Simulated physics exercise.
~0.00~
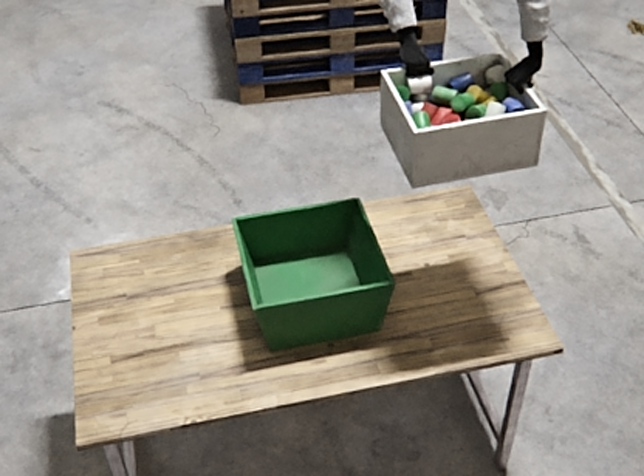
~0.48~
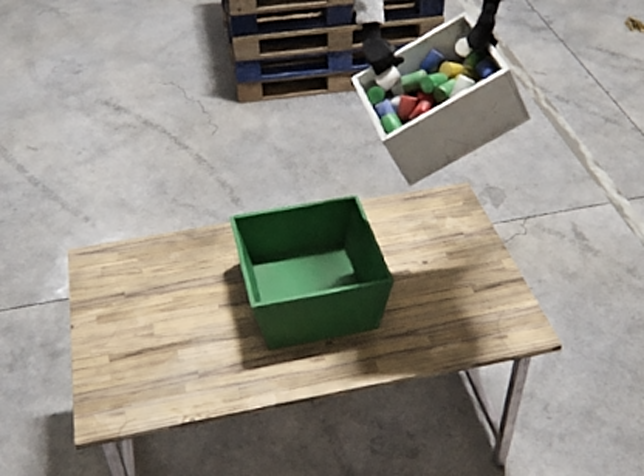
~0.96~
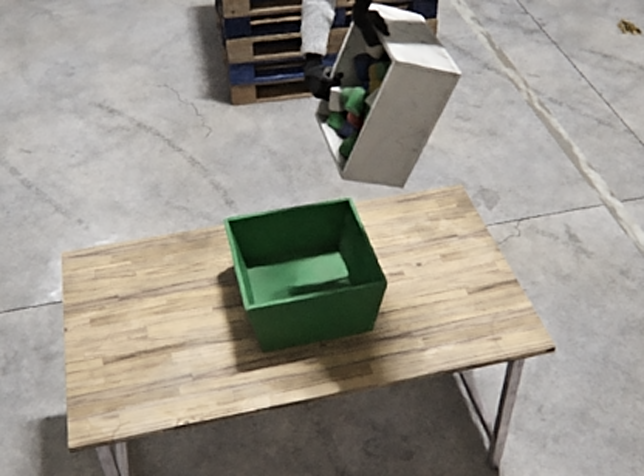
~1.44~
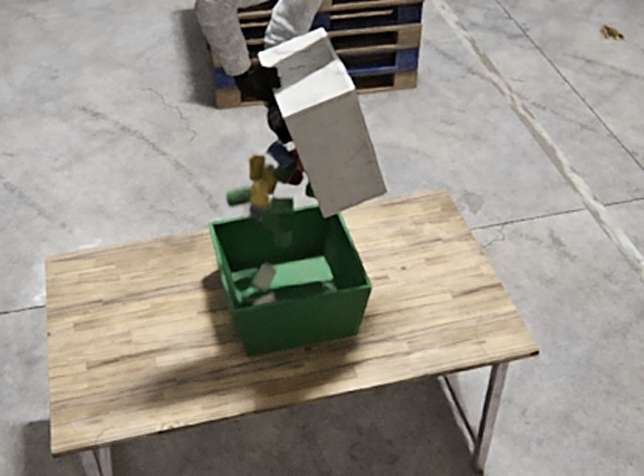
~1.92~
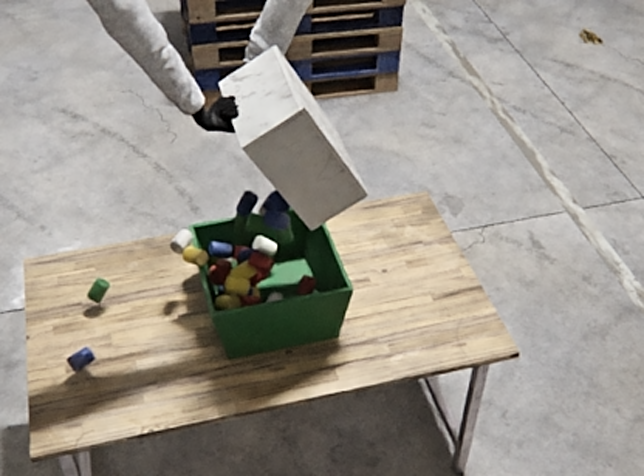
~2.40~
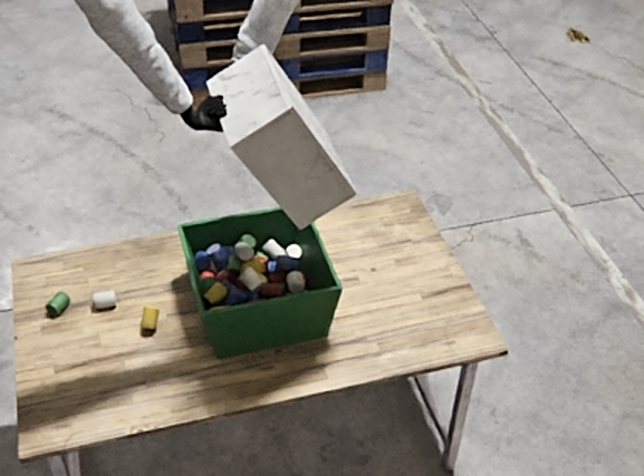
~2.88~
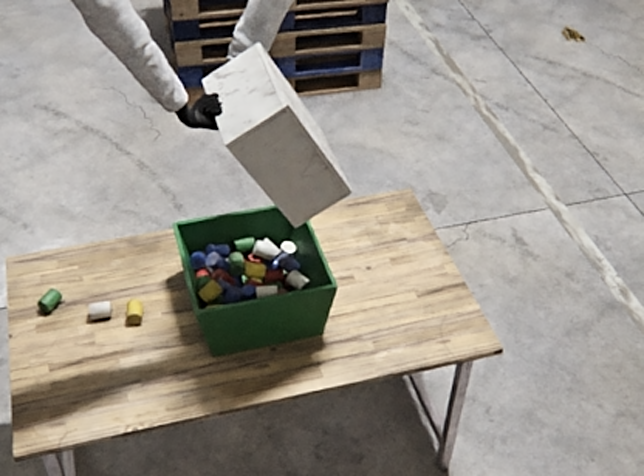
White crate tipping in gloved hands, pouring small colourful cylinders into a green box, with a few landing on the wooden table.
